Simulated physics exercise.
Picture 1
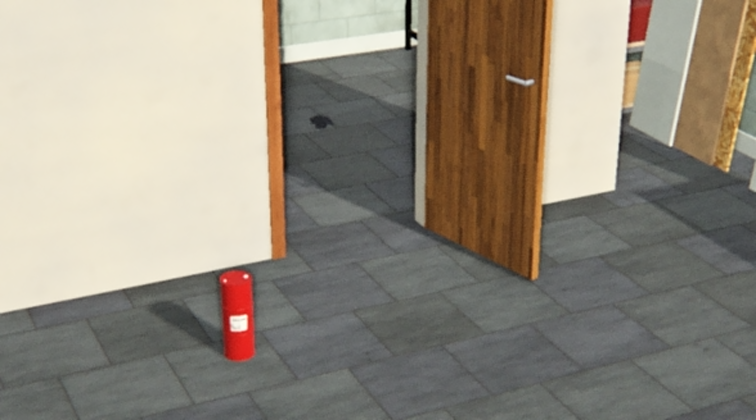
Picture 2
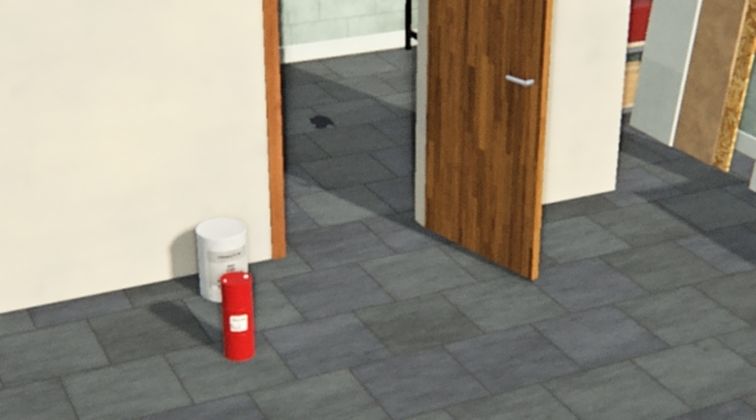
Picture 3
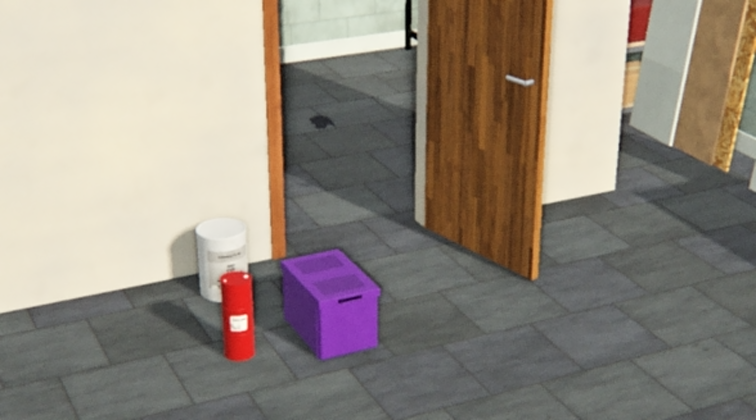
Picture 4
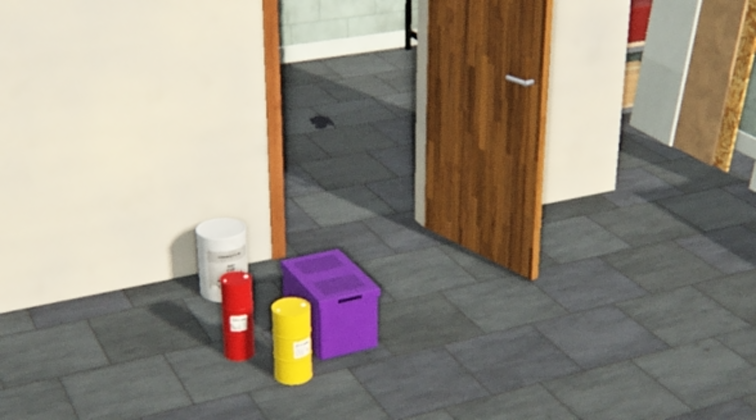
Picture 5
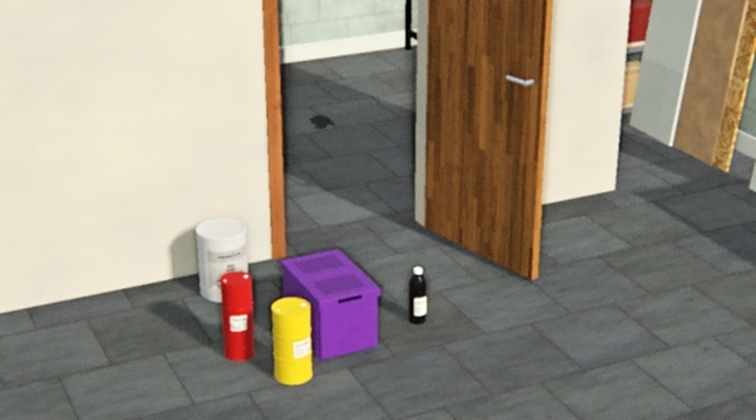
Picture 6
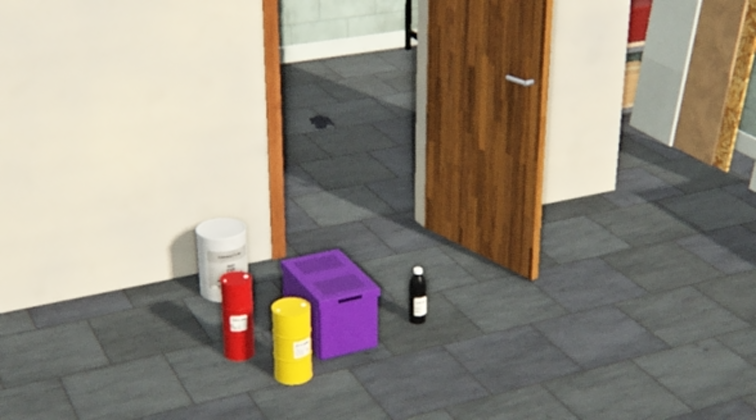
A wooden door stood wide open and still near a red canister, while a white pail, a purple tote, a yellow canister and finally a black bottle appeared on the floor one after another.
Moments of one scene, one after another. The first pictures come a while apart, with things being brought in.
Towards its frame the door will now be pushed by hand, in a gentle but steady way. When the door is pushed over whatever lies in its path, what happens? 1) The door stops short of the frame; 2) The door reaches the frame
The door reaches the frame.
Then, 0.80 s later than the last frame, door at 82°.
Then, 1.50 s later than the last frame, door at 50°.
Then, 2.20 s later than the last frame, door at 16°.
When it is over, door at 0°; all 5 as before. End places, in pixels of the last picture, black bottle near (418, 295).
